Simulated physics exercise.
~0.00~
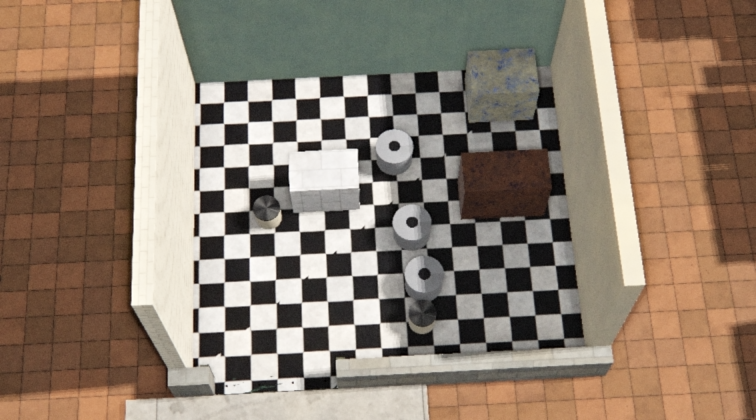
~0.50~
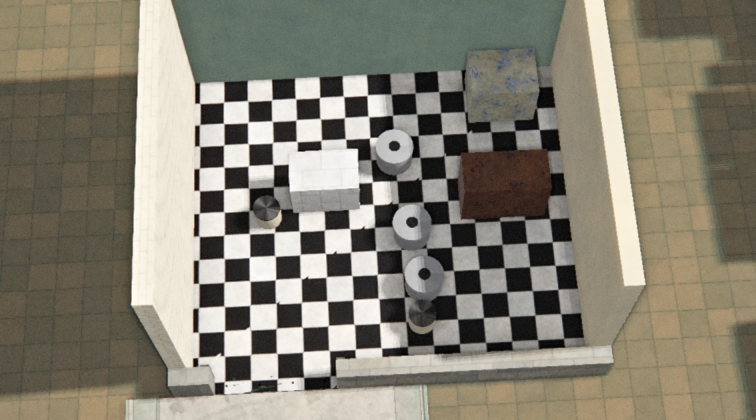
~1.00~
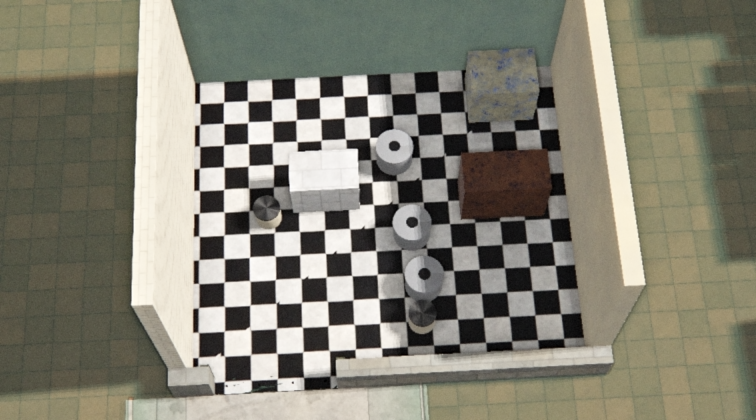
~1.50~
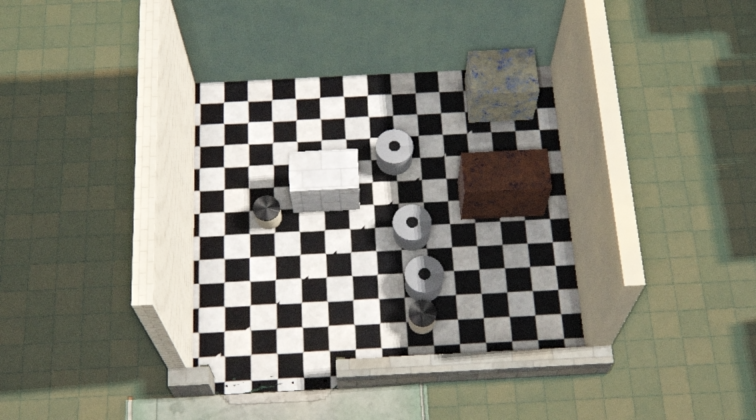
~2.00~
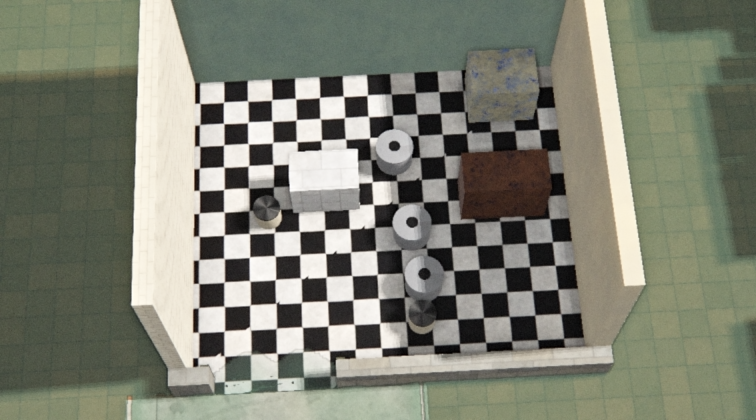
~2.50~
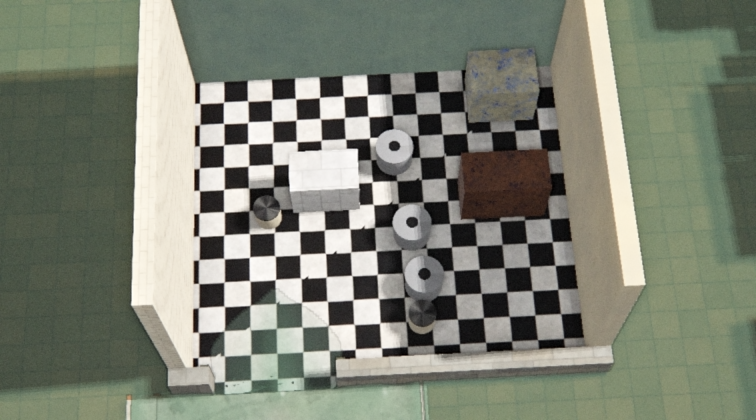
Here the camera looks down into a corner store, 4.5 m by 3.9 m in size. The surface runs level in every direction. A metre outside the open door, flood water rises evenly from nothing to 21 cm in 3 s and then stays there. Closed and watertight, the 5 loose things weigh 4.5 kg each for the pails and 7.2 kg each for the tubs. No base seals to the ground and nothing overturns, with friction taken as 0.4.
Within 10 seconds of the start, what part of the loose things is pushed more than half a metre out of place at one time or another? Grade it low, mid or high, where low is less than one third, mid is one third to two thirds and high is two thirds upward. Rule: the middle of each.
Grade: Mid.
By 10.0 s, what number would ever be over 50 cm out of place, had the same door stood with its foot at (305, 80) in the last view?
The count would be 5.
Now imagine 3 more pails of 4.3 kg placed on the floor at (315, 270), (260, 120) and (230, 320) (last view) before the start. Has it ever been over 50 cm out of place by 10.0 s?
In order: Above the mark, above the mark, above the mark.
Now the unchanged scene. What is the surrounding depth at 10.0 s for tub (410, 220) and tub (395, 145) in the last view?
I'd estimate 5 cm for the first and 11 cm for the second.
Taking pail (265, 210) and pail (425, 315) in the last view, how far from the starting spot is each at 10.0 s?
Respectively 250 and 0 cm.
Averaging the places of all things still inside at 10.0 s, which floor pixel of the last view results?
It sits at about (437, 243).
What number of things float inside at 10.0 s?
Count: 3.
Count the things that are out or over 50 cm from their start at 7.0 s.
2.
After 3.5 s 0 of 5 are over 50 cm from their spots; 0 afloat.
After 4.5 s 1 of 5 are over 50 cm from their spots; 0 afloat.
After 7.0 s 2 of 5 are over 50 cm from their spots; 1 afloat.
After 10.0 s 2 of 5 are over 50 cm from their spots, and 3 have been at some point; 3 afloat.
